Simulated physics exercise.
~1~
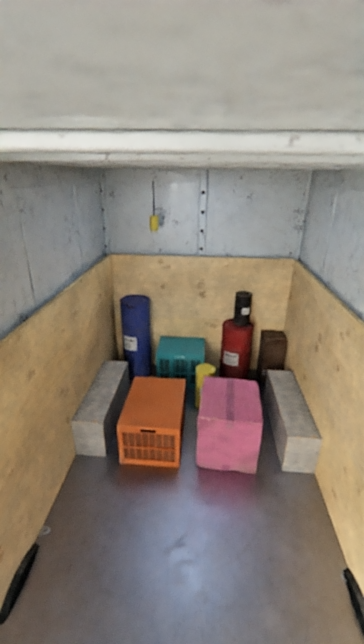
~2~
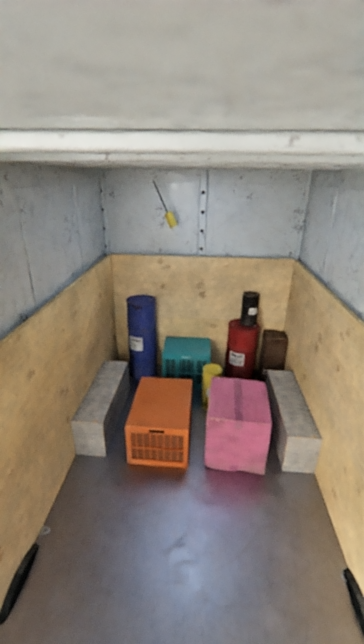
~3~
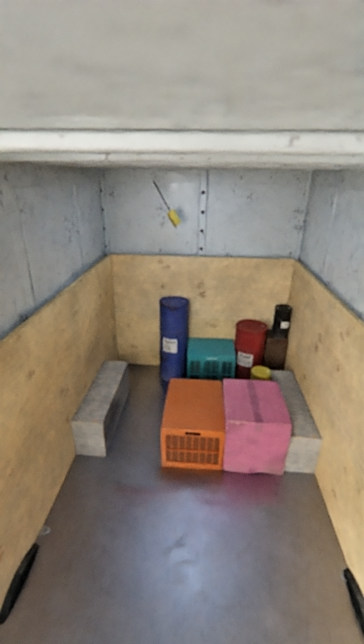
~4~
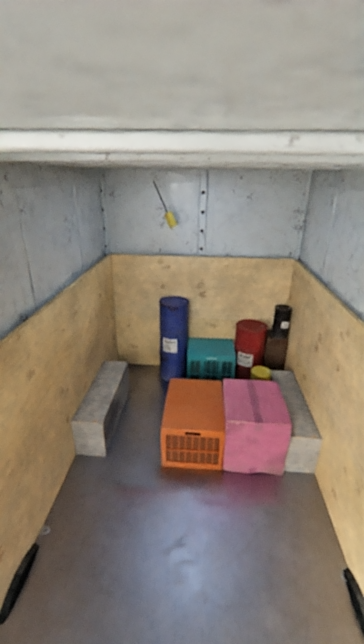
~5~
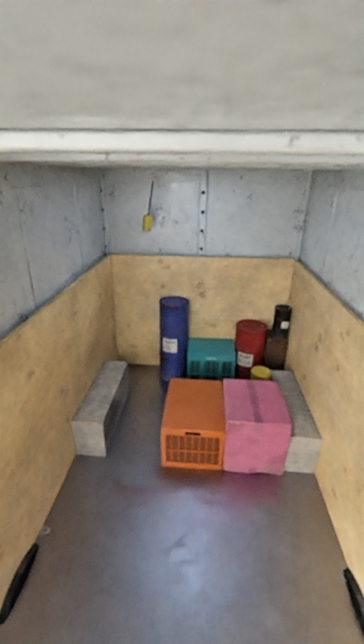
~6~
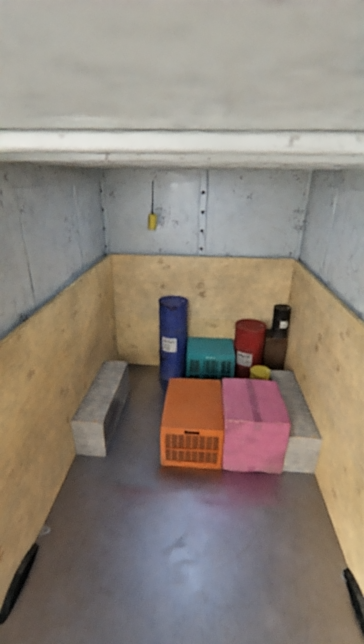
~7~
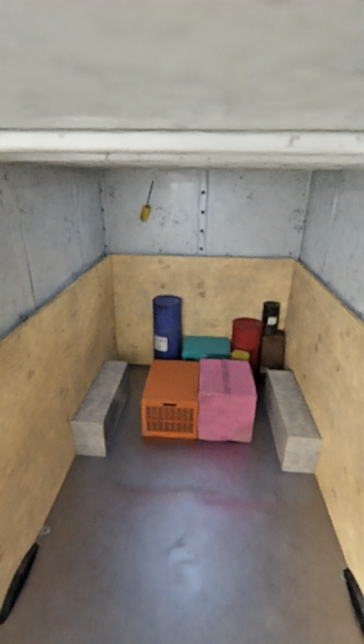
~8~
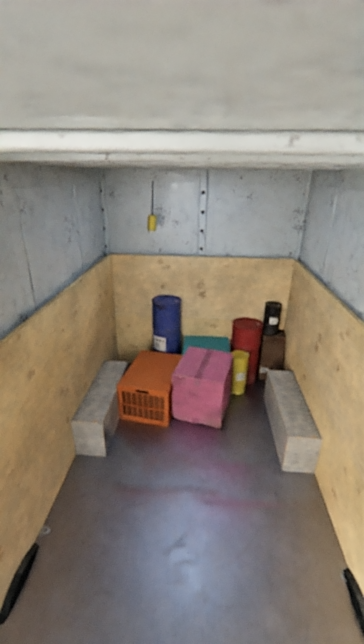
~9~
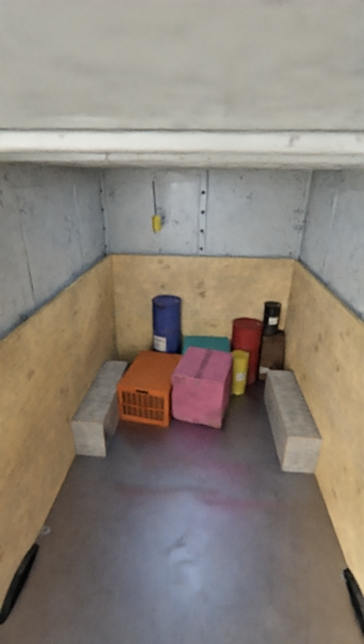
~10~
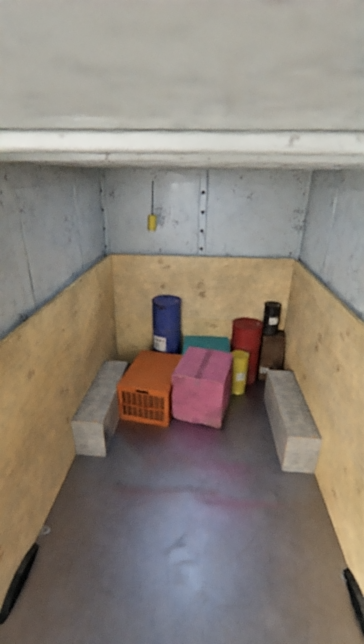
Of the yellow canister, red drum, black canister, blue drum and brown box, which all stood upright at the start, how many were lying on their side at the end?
None of them were lying on their side at the end.
